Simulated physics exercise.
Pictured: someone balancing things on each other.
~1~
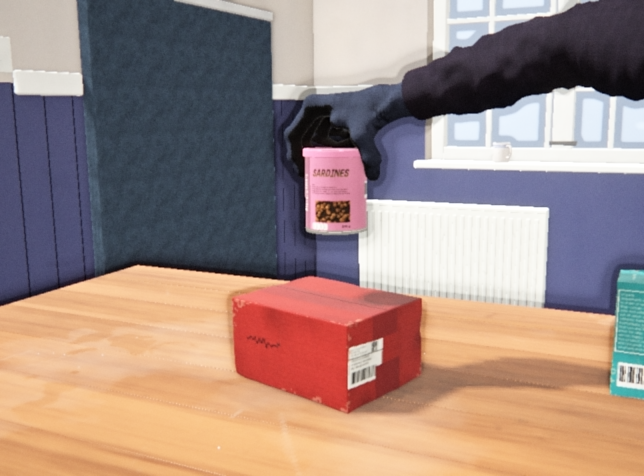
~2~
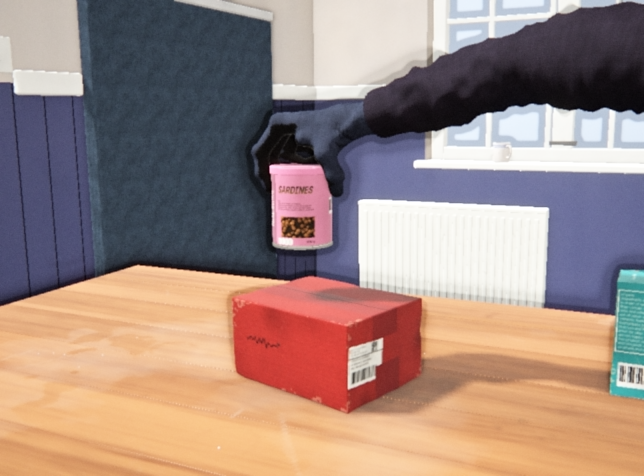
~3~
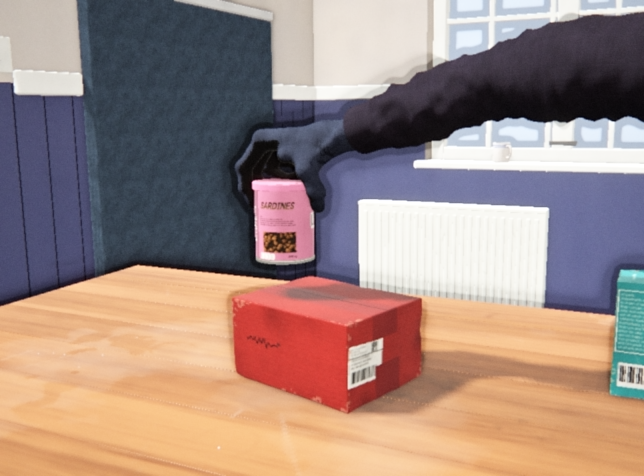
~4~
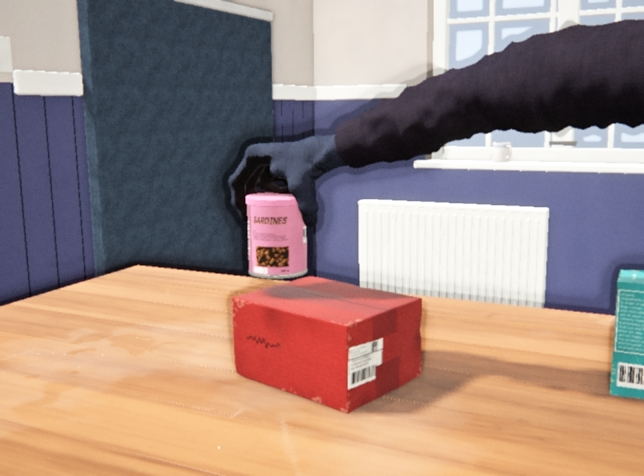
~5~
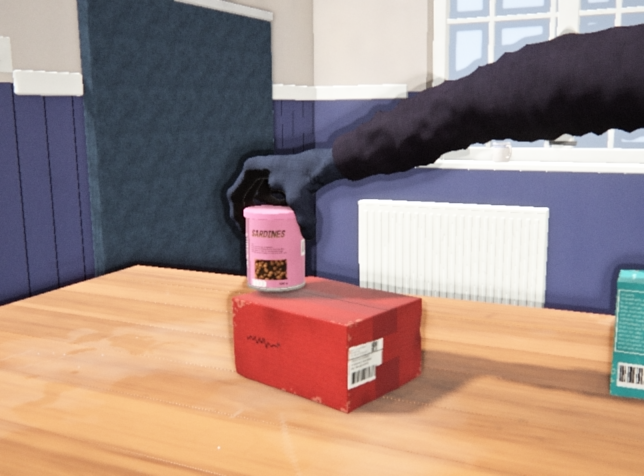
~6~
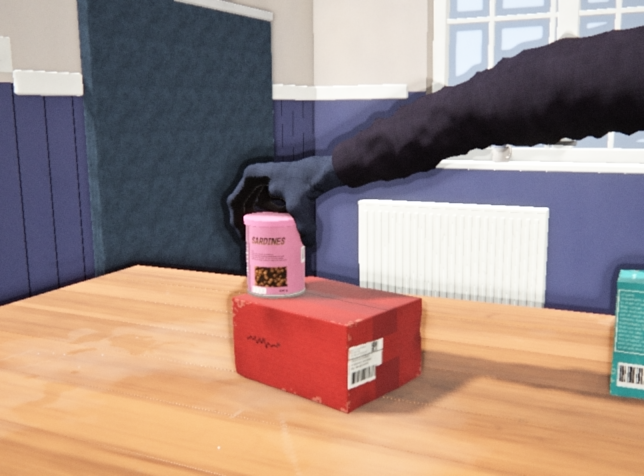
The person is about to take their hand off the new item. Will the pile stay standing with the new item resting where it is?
It is going to rest securely.
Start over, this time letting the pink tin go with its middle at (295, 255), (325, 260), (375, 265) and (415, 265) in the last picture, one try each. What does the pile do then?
Lab note - try 1: No collapse; try 2: No collapse; try 3: No collapse; try 4: Collapse.
Then, 0.20 s on from there, no change.
Then, 0.50 s on from there, pink tin resting near (276, 254).
In the end, all 4 unmoved. At the end, from the last picture's camera, pink tin near (276, 254). The pile keeps its balance.
